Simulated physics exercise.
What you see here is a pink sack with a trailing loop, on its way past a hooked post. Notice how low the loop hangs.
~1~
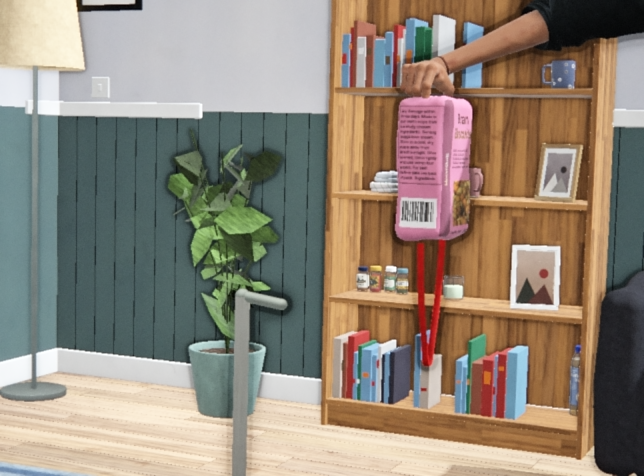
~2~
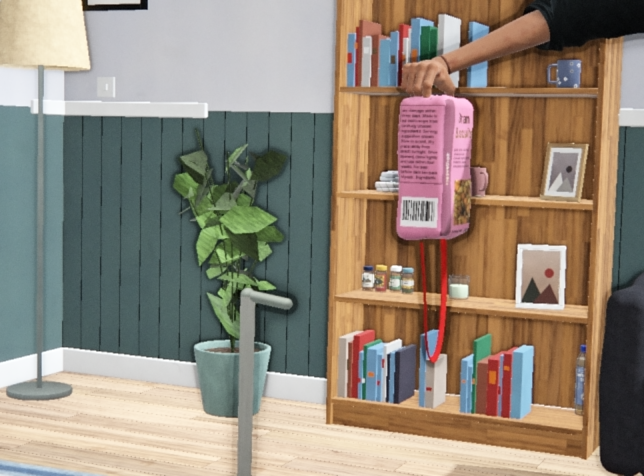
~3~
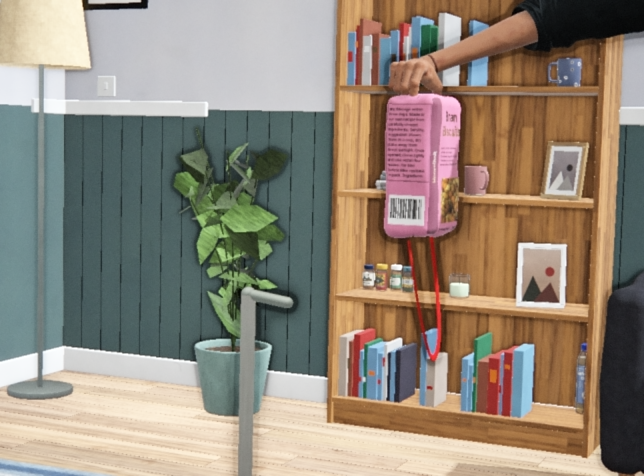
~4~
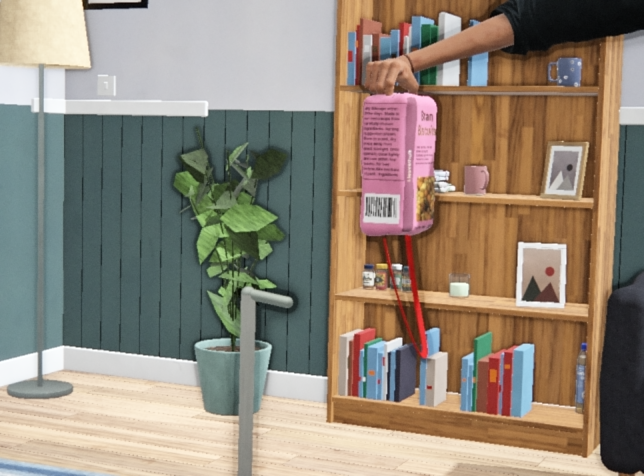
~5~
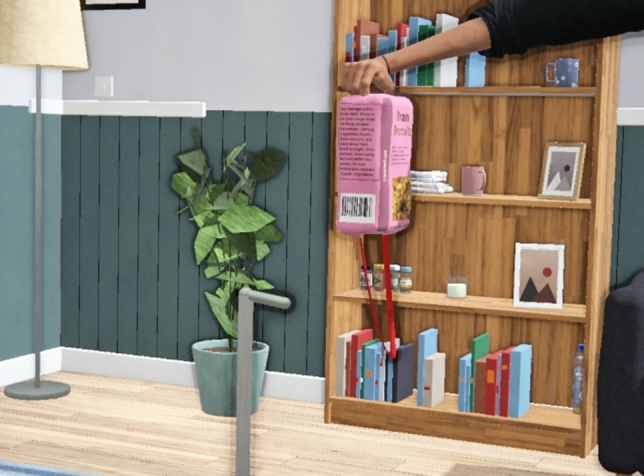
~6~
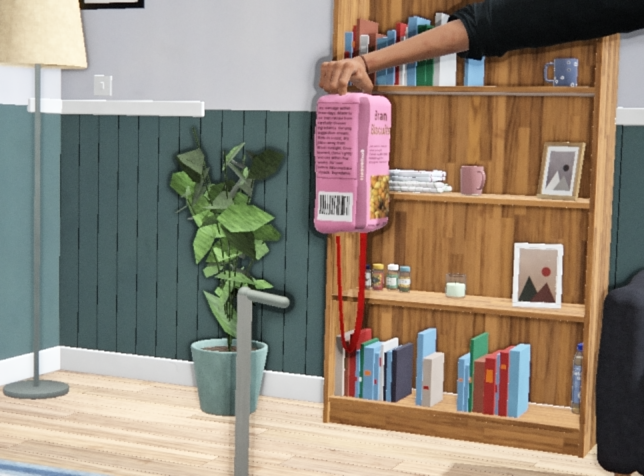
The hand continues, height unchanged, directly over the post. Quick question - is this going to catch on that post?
Yes, going by the video, it will be restrained at the post.
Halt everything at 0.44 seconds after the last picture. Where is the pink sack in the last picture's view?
(279, 161).
Then, 0.44 s on from there, sack over the post near (279, 161).
Then, 0.88 s on from there, sack past the post near (209, 158).
In the end, sack past the post near (174, 157); loop tight round the post, hand stopped. The pink sack is jerked back by its loop.
